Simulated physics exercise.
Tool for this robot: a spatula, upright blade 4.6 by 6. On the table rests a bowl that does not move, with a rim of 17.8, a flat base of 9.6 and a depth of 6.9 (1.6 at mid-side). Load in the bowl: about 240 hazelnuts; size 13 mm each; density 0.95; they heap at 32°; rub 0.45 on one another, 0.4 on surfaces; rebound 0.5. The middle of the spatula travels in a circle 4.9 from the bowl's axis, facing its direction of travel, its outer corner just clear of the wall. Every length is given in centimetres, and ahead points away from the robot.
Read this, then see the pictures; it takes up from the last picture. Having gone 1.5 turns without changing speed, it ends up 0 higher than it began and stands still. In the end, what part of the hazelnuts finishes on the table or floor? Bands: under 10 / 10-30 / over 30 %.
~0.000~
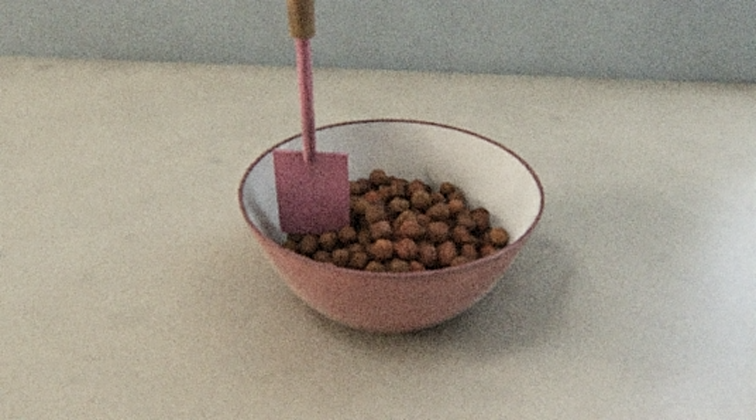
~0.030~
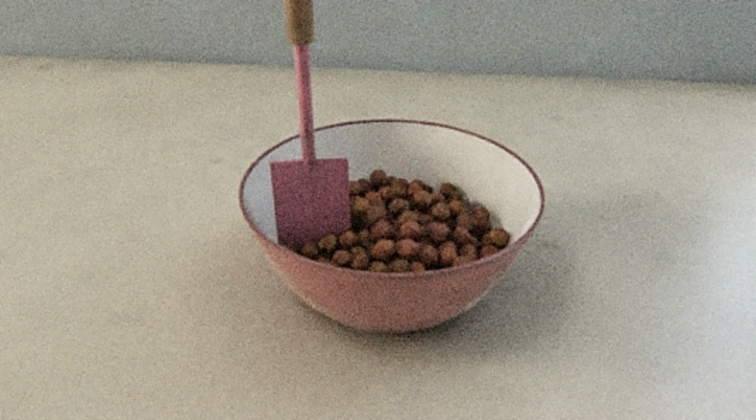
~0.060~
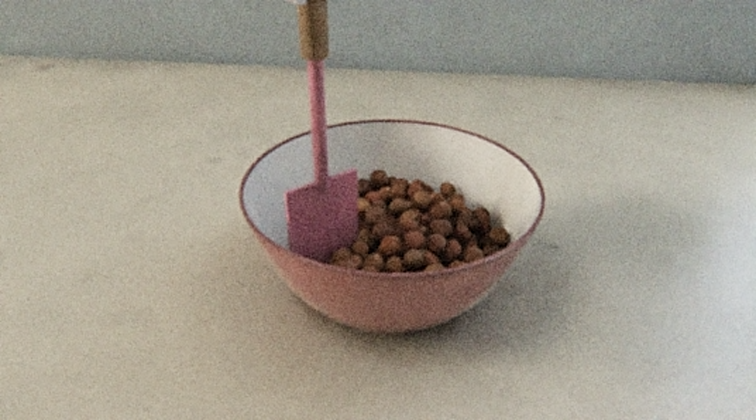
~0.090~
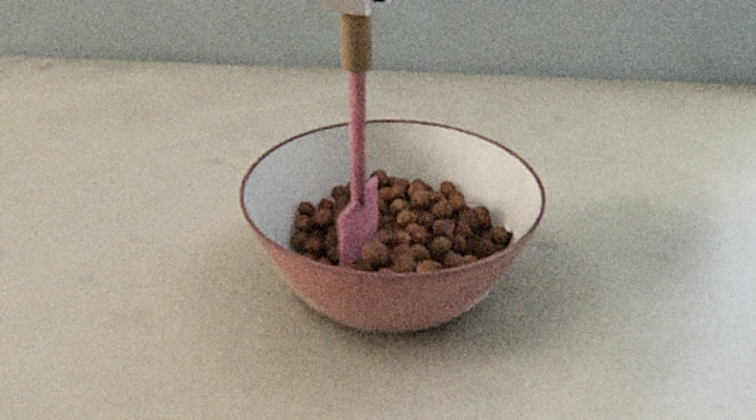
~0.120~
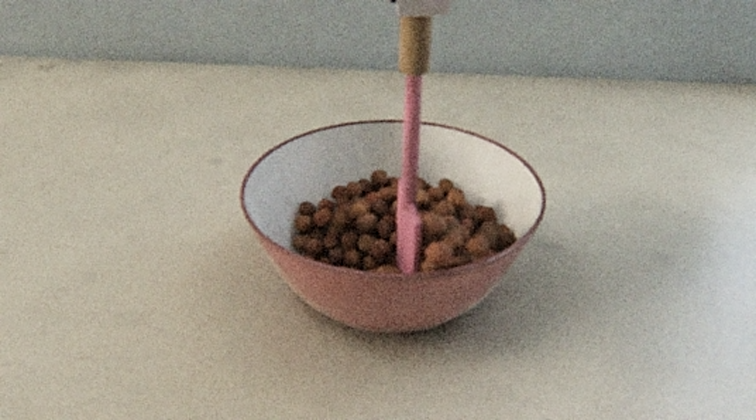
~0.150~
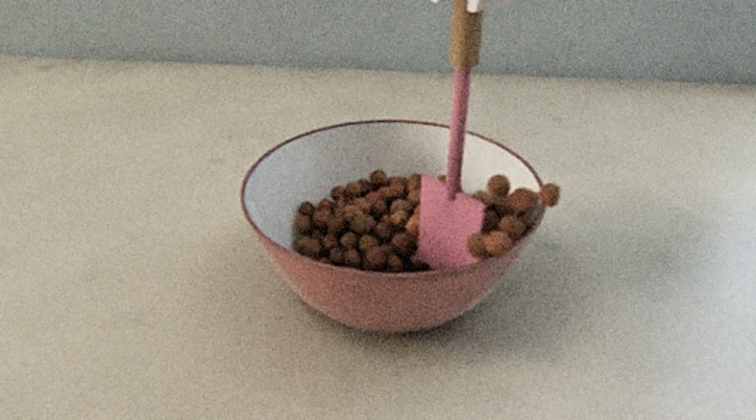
Over 30 %.
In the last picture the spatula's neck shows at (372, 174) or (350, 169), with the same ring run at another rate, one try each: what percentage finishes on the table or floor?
First try: About 20 %; second try: About 15 %.
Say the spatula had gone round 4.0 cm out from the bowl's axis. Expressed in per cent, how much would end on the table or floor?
That would make it around 40 percent.
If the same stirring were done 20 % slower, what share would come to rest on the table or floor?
In that case, close to 30 in a hundred.
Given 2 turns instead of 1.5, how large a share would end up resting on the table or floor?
I'd reckon near 50 per cent.
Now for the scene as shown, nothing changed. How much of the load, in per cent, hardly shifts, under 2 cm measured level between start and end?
I'd say something near 5 percent.
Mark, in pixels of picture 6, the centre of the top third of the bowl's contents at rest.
In the final view it lies around (429, 210).
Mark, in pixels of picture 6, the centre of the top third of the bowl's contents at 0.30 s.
About (335, 169) in the last picture.
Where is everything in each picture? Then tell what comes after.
The first picture shows the spatula neck at (309, 129), 0° round; upper third of the load around (403, 228), from x 290 to 500, top at y 180; 240 in the bowl.
The second picture shows the spatula neck at (308, 137), 12° round; upper third of the load around (403, 231), from x 290 to 500, top at y 180.
The third picture shows the spatula neck at (320, 156), 42° round; upper third of the load around (403, 239), from x 295 to 500, top at y 180.
The fourth picture shows the spatula neck at (359, 171), 73° round; upper third of the load around (419, 245), from x 300 to 500, top at y 180.
The fifth picture shows the spatula neck at (410, 175), 104° round; upper third of the load around (444, 239), from x 300 to 510, top at y 180.
The sixth picture shows the spatula neck at (455, 165), 136° round; upper third of the load around (472, 217), from x 305 to 550, top at y 180; 238 in the bowl, 2 in flight or on the tool.
After 0.30 s, 289° round, highest piece 12 above the table; 199 in the bowl, 2 on the table or floor, 39 in flight or on the tool.
After 0.44 s, 82° round, highest piece 11 above the table; 166 in the bowl, 49 on the table or floor, 25 in flight or on the tool.
After 0.72 s, 180° round, highest piece 7 above the table; 143 in the bowl, 97 on the table or floor.
After 1.42 s, 180° round, highest piece 5 above the table; 143 in the bowl, 97 on the table or floor.
In the end, 143 in the bowl, 97 on the table or floor. That is 40 % on the table or floor.
